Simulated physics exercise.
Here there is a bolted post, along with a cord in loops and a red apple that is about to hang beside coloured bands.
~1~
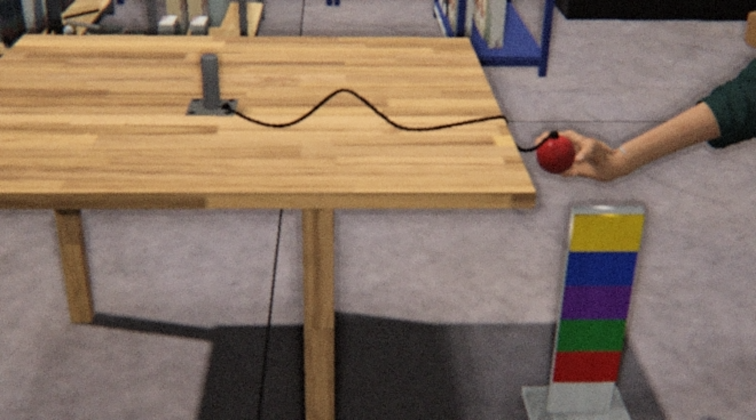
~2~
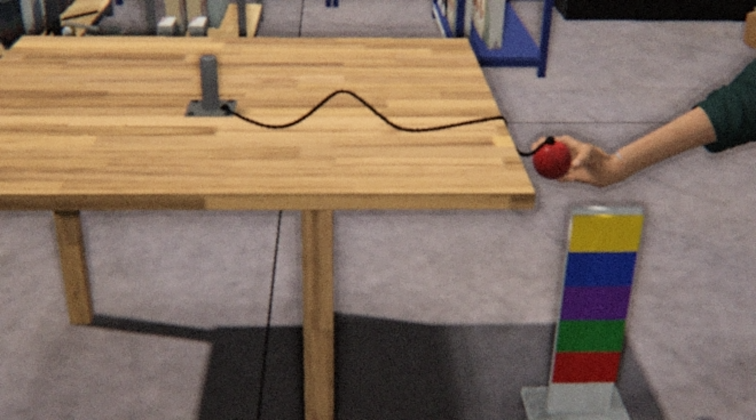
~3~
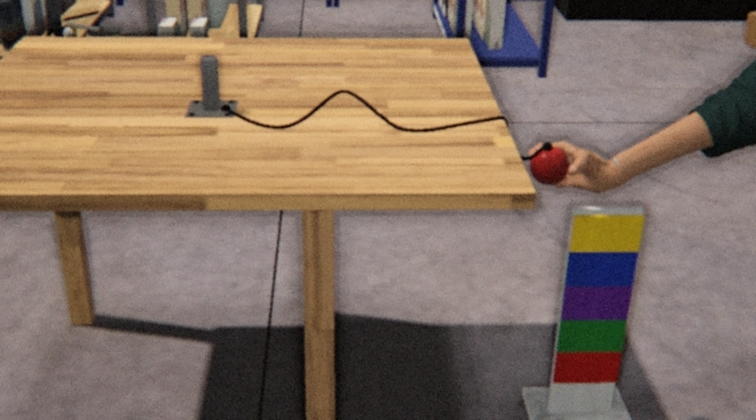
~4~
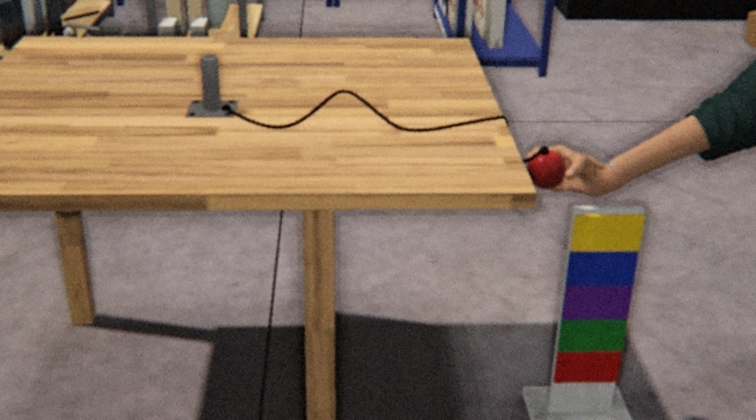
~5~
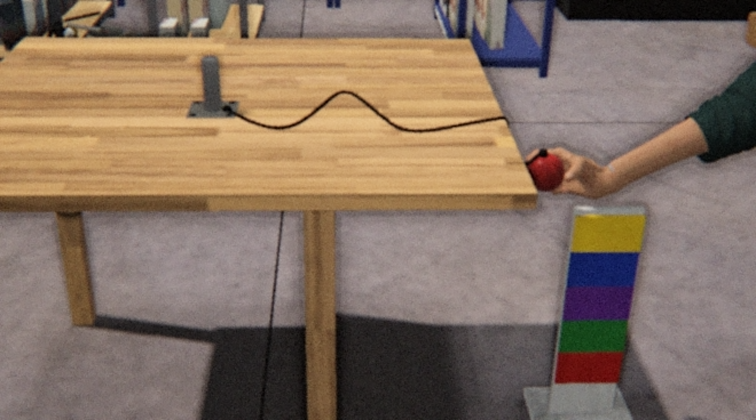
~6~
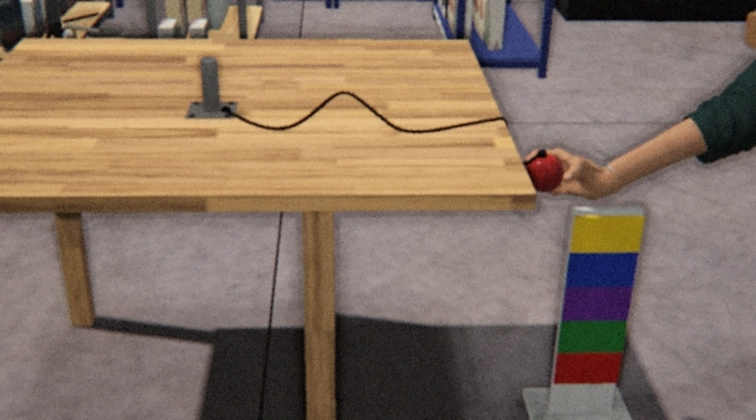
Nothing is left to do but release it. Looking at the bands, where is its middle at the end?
Its middle is at the green band.
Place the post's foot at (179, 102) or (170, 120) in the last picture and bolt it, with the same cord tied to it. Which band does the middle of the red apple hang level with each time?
Going case by case, it's purple and then purple.
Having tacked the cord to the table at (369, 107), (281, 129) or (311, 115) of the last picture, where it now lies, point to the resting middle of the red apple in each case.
Try 1: (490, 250); try 2: (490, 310); try 3: (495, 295).
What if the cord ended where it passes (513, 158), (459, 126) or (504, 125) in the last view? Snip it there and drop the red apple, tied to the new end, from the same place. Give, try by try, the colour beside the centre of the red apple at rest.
Results, first to last: Purple; yellow; blue.
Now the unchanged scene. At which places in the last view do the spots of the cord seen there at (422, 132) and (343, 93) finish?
Roughly (495, 174) for the first and (425, 112) for the second.
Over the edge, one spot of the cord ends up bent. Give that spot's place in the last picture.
It is around (381, 117).
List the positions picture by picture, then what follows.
Red apple (556, 154); yellow (607, 234); blue (602, 270); purple (597, 304); green (592, 337); red (587, 368), in the first frame.
Red apple (553, 160); cord through (249, 121) (315, 110) (361, 100) (401, 129) (488, 120), in the second frame.
Red apple (550, 166), in the third frame.
Red apple (546, 170); cord through (250, 121) (316, 110) (362, 100) (402, 129) (489, 119), in the fourth frame.
Red apple (546, 172), in the fifth frame.
Red apple (544, 173); cord through (250, 123) (316, 111) (362, 101) (402, 130) (489, 121), in the sixth frame.
A little later, apple near (449, 324); level with green.
Next, apple near (508, 334); level with green.
When it is over, apple near (480, 332); level with green. The cord holds its middle at green.
